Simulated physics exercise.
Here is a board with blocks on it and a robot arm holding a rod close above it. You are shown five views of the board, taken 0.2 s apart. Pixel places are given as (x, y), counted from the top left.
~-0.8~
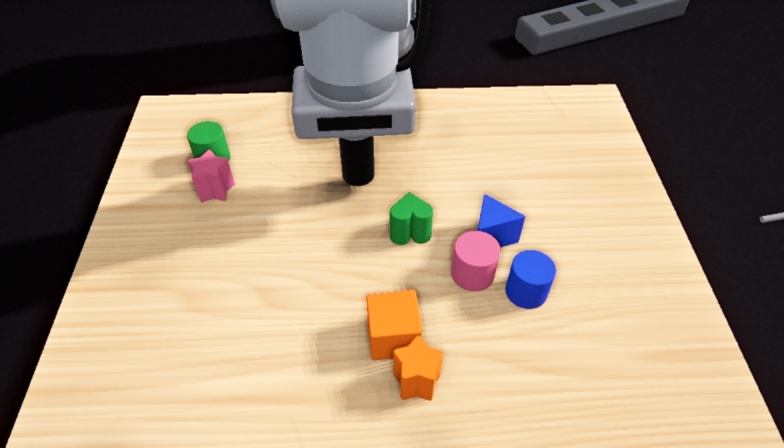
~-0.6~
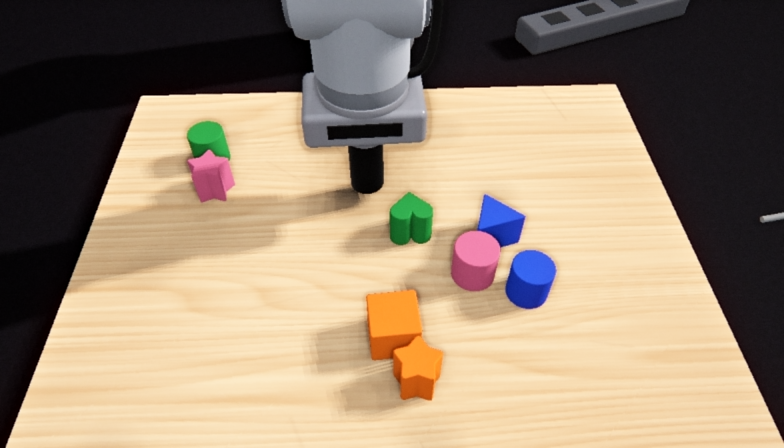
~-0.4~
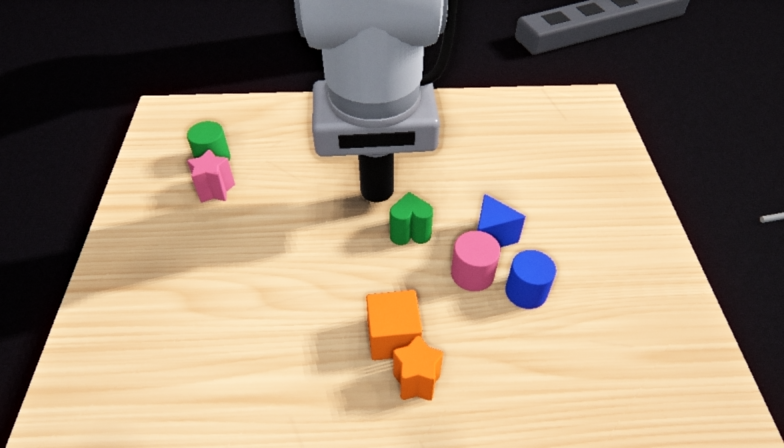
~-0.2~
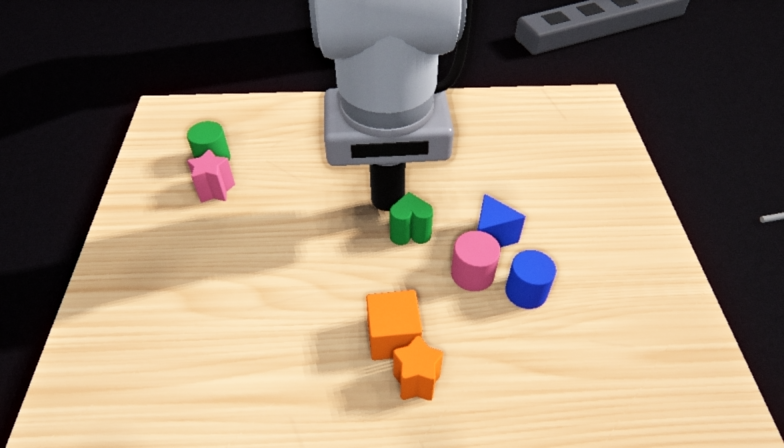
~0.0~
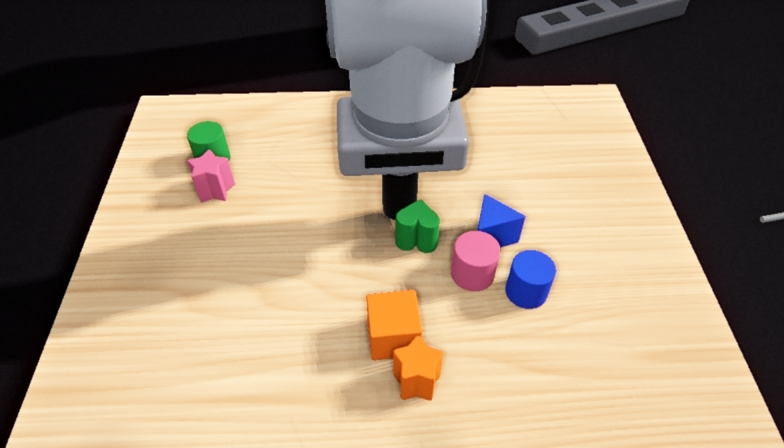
The video shows a robot arm moving a black rod down and to the right across a wooden board of colourful blocks, where it reaches the green heart block and nudges it slightly while the other blocks stay still.
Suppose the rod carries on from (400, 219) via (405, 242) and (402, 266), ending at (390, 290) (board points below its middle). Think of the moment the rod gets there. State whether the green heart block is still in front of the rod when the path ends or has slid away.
Slipped loose.
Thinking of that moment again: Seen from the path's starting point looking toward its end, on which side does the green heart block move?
Facing the way the path runs, start to end, you'll find the green heart block has shifted left.
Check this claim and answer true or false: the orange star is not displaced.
Answer: True.
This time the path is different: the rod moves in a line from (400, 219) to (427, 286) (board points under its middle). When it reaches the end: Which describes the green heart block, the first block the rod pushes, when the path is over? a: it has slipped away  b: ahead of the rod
b - ahead of the rod.
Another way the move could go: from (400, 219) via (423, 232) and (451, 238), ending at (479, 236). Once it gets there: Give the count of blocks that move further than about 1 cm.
Two move.
The first path, step by step. Halfway along, rod (405, 244); green heart block (435, 247), turned 25° anticlockwise; pink cylinder (482, 250).
At the end, rod (390, 280); orange square in place; green heart block (436, 254), turned 40° anticlockwise; orange star in place; pink cylinder (484, 251).
